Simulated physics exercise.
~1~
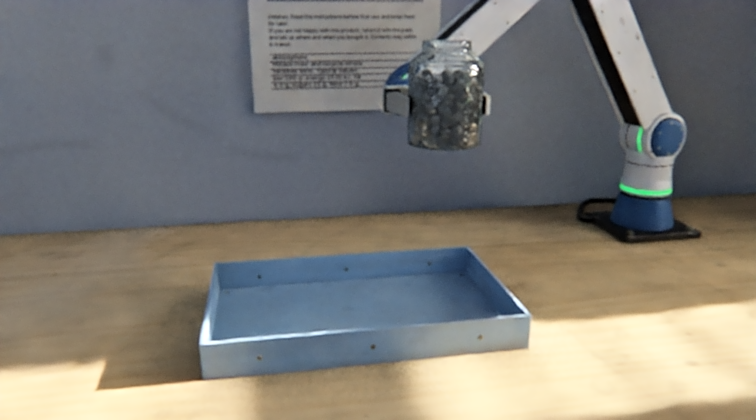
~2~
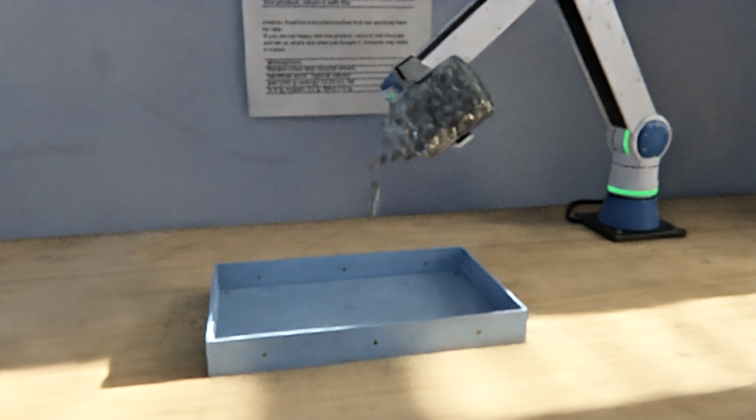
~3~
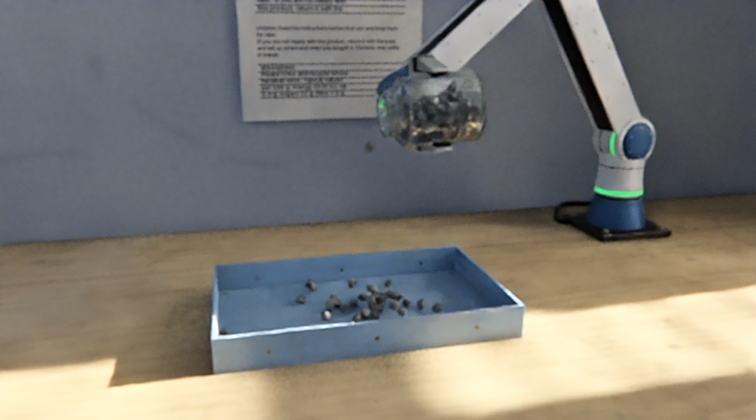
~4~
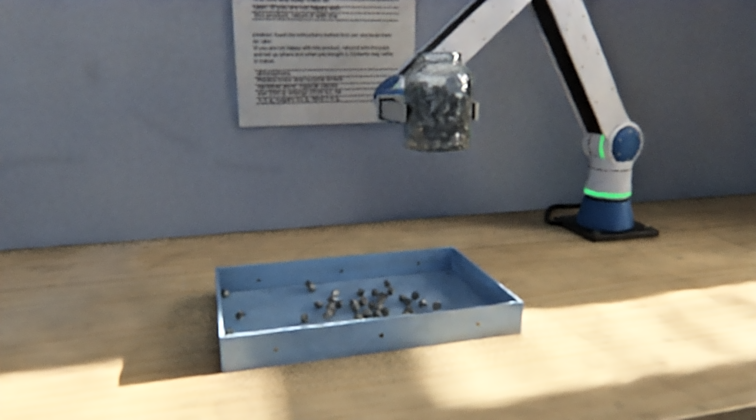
A robot arm tips a glass jar, spills some pebbles into a blue tray, then rights it.
